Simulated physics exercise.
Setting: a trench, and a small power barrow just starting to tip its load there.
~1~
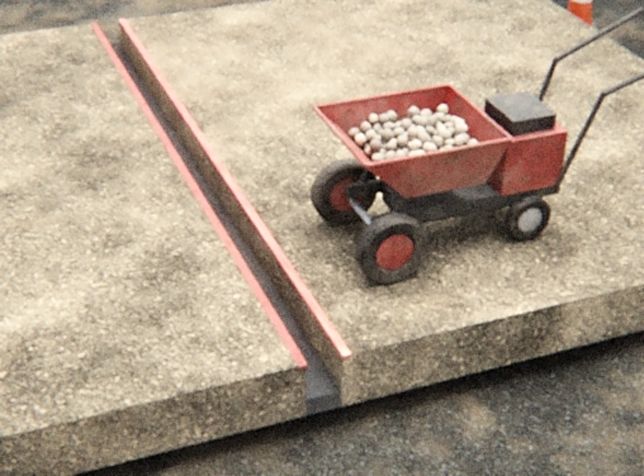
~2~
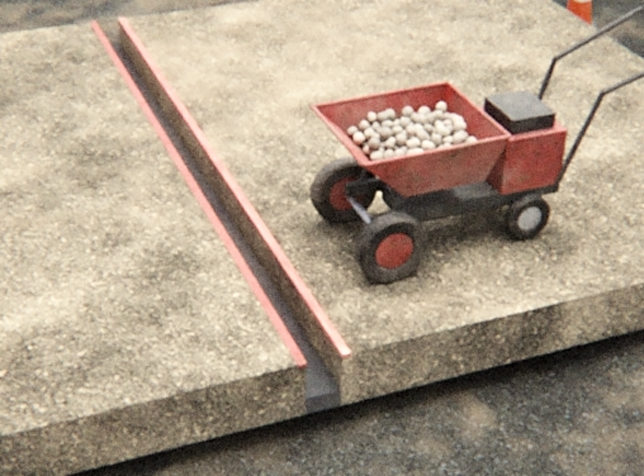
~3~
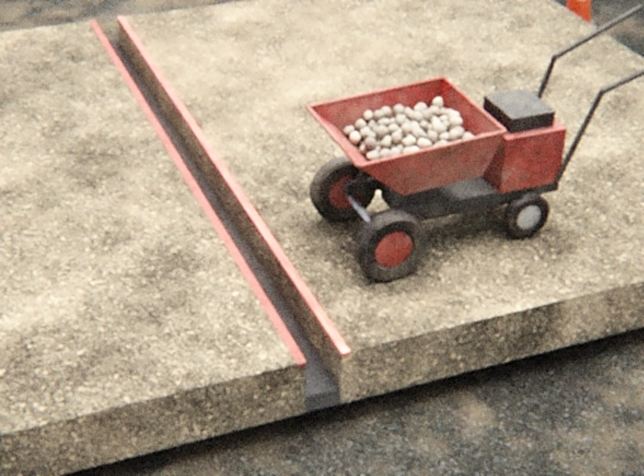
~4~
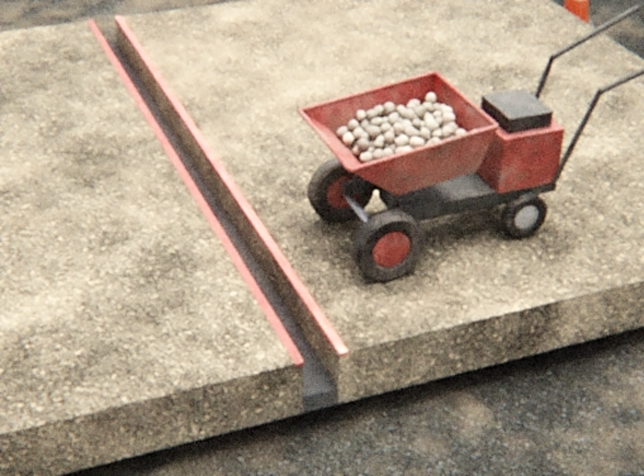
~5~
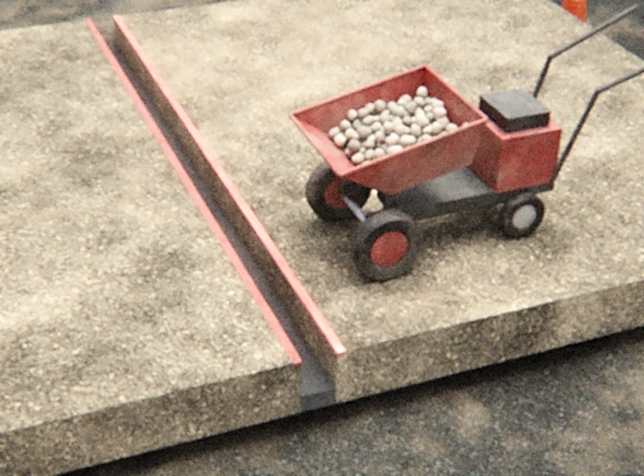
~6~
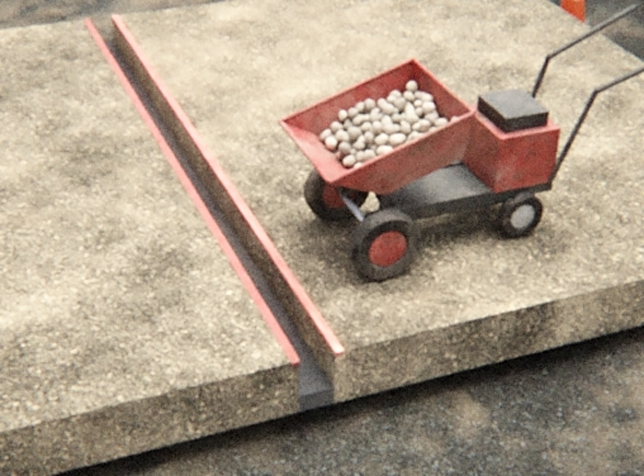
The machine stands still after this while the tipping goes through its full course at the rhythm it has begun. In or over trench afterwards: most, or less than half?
Trench misses most.
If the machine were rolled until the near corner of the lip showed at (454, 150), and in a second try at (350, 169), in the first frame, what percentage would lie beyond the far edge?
0 % for the first, 90 % for the second.
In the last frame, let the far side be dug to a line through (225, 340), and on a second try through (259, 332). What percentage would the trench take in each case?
In order: Some 100 per cent, then some 60 per cent.
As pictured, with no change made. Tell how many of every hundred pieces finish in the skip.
Roughly 0 per cent.
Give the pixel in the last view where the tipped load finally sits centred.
The centre comes to rest close to (208, 269).
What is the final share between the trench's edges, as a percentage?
Result: Some 30 % of the load.
Soon, skip tipped steeply; all in the skip.
A while on, skip tipped right over; about two thirds in the skip; a small part in or heaped over the trench; about a third beyond it; a stray few falling.
Towards the end, skip tipped right over; about a third in or heaped over the trench; about two thirds beyond it.
Finally, skip tipped right over; about a third in or heaped over the trench; about two thirds beyond it.
